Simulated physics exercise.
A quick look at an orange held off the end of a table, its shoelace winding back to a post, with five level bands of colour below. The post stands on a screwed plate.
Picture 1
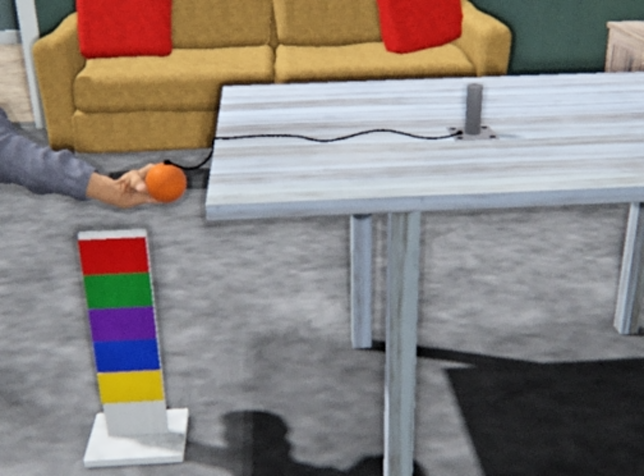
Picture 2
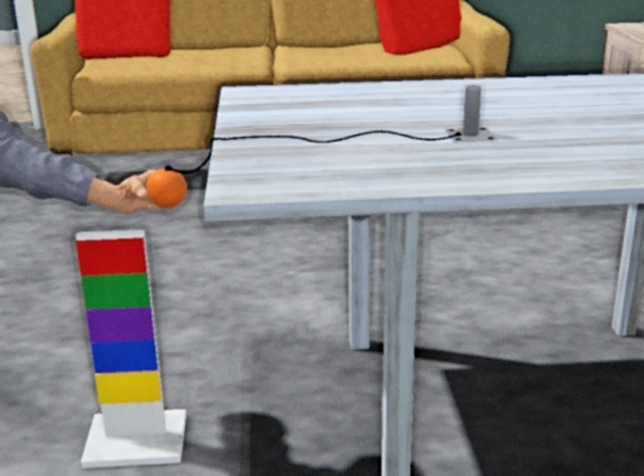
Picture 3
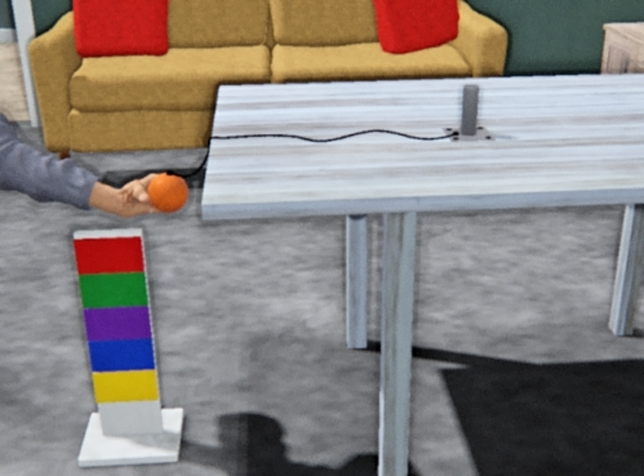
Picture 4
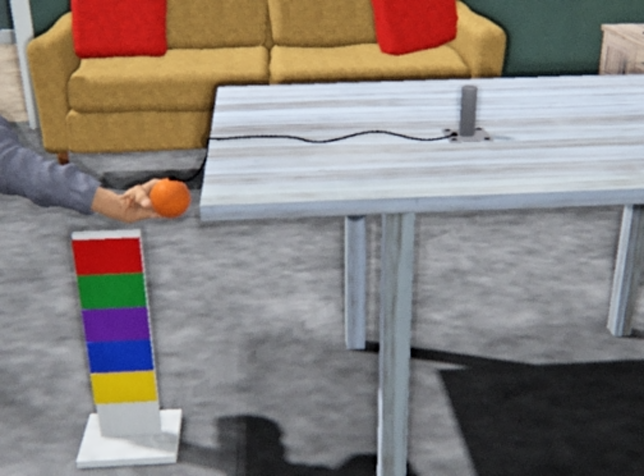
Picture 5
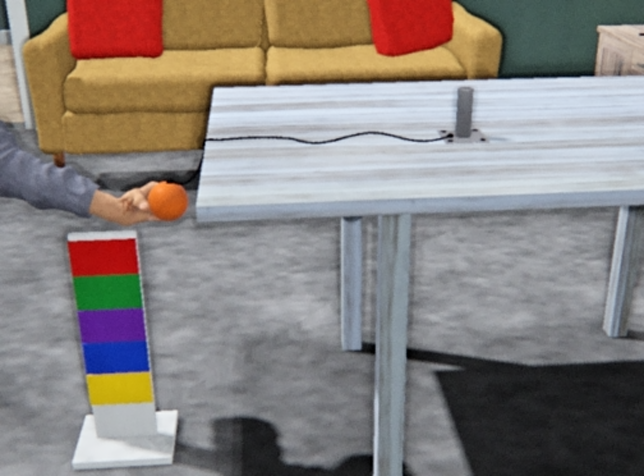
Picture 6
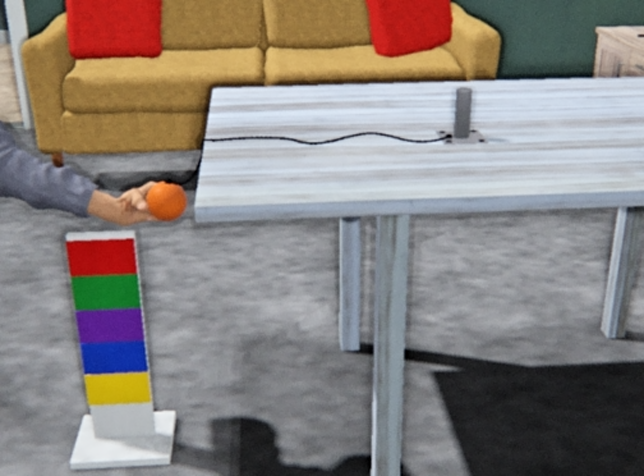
A hand held an orange ball-like object just off the end of a pale table, above a stand with coloured bands, and it barely moved while the view drifted very slightly.
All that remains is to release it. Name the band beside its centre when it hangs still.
Its middle rests at the red band.
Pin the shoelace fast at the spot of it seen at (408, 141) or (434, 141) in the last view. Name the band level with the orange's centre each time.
In that order: Red; red.
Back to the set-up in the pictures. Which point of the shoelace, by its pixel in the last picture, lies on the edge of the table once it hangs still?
At (237, 139), roughly.
A little later, orange near (189, 246); level with red.
Next, orange near (220, 255); level with red.
When it is over, orange near (214, 256); level with red. The red one.
